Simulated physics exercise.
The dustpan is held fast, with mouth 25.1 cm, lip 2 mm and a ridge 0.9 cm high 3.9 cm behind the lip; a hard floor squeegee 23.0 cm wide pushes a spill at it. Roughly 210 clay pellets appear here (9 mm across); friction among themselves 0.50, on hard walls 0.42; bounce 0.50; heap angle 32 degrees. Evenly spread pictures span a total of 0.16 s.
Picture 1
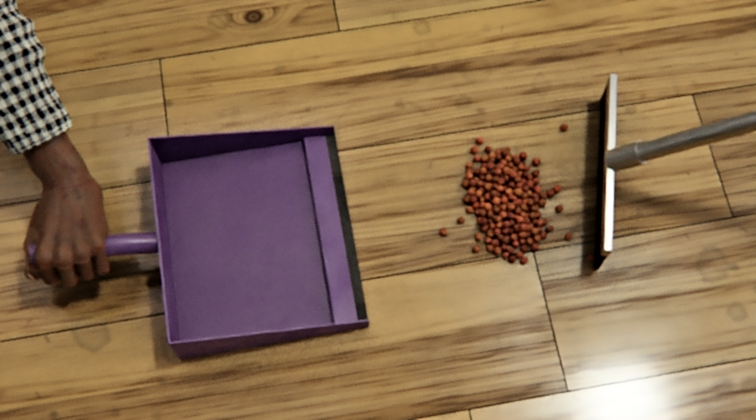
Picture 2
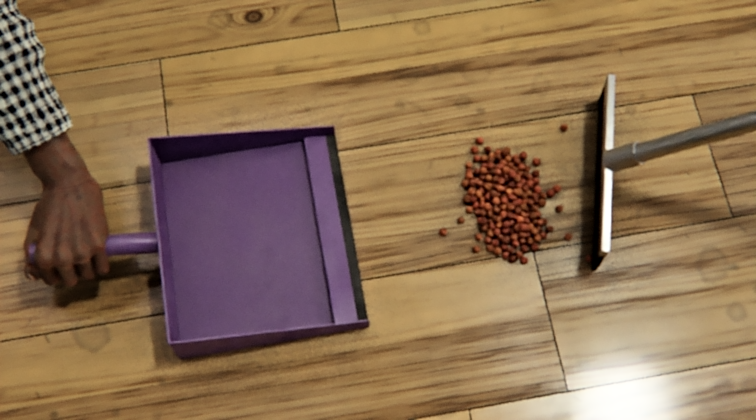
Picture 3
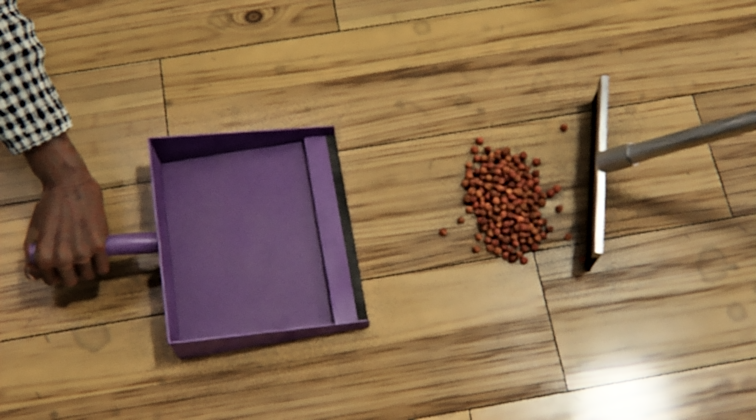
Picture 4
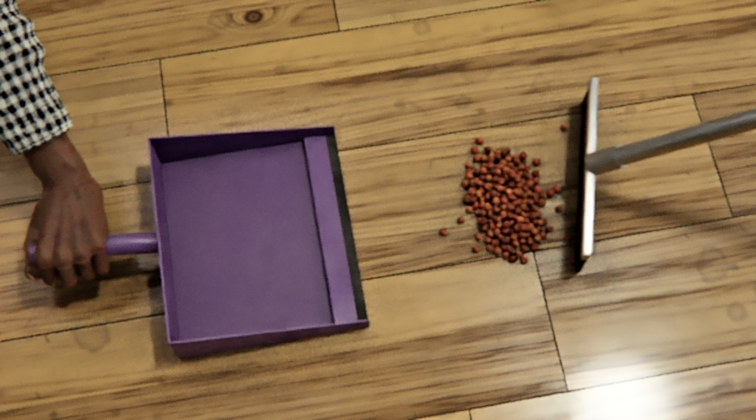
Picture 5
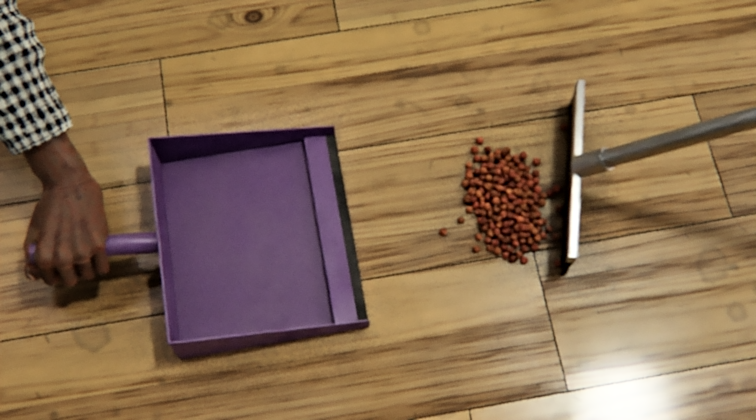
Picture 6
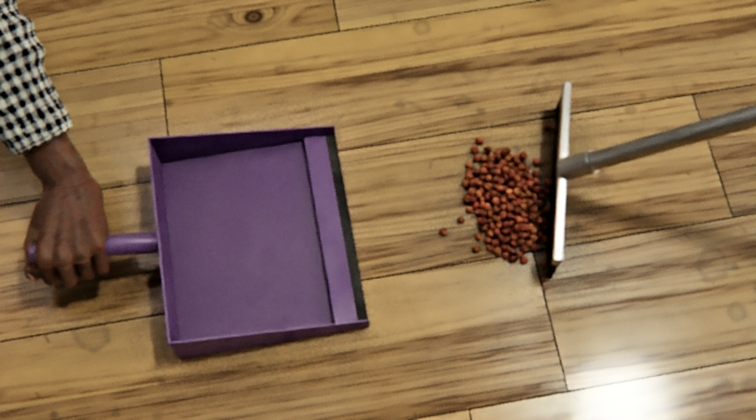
The video shows a hand holding a purple dustpan still on a wooden floor while a long-handled squeegee slides left toward a pile of small reddish-brown pellets, reaching its right edge and nudging a few of them.
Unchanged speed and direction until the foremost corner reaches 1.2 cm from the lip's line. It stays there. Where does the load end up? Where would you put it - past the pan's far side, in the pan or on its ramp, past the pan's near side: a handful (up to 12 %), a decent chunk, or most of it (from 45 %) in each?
I'd say past the pan's far side: A handful, in the pan or on its ramp: A decent chunk, past the pan's near side: A handful.
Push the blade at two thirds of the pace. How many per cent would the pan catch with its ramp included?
Then roughly 15 per cent.
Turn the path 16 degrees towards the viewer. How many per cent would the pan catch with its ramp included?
It comes to roughly 5 in a hundred.
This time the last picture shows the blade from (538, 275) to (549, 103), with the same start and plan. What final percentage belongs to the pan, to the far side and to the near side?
Per cent by place - pan 20, far side 5, near side 0.
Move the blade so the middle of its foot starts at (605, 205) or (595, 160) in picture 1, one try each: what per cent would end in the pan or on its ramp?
First try about 10 per cent, second about 25 per cent.
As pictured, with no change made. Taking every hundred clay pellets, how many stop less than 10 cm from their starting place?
I'd guess some 0 per cent.
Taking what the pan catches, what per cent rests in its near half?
Roughly 80 in a hundred.
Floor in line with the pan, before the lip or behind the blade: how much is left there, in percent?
I'd put it near 75 per cent.
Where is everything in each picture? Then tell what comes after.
The first picture shows blade from (606, 251) to (611, 82), moved 0.0 cm, 0 of the pieces shifted so far; middle of the pieces at (511, 200); pan at (245, 245).
The second picture shows blade from (603, 252) to (609, 82), moved 0.3 cm, 0 of the pieces shifted so far; middle of the pieces at (511, 200).
The third picture shows blade from (597, 253) to (603, 83), moved 1.1 cm, 1 of the pieces shifted so far; middle of the pieces at (511, 200).
The fourth picture shows blade from (585, 255) to (593, 85), moved 2.4 cm, 1 of the pieces shifted so far; middle of the pieces at (511, 200).
The fifth picture shows blade from (571, 258) to (579, 87), moved 4.1 cm, 2 of the pieces shifted so far; middle of the pieces at (511, 200).
The sixth picture shows blade from (557, 261) to (566, 90), moved 5.8 cm, 9 of the pieces shifted so far; middle of the pieces at (504, 197); pan at (245, 245).
Then, 0.20 s after the last picture, middle of the blade 15 cm from the lip; 0 % over the lip, far side 0 %, near side 0 %.
Then, 0.33 s after the last picture, middle of the blade 8 cm from the lip; 0 % over the lip, far side 0 %, near side 0 %.
Then, 0.59 s after the last picture, middle of the blade 5 cm from the lip; 15 % over the lip, far side 5 %, near side 0 %.
In the end, far side 5 %, pan 15 %, near side 0 %, in front of the lip or behind the blade 75 %.
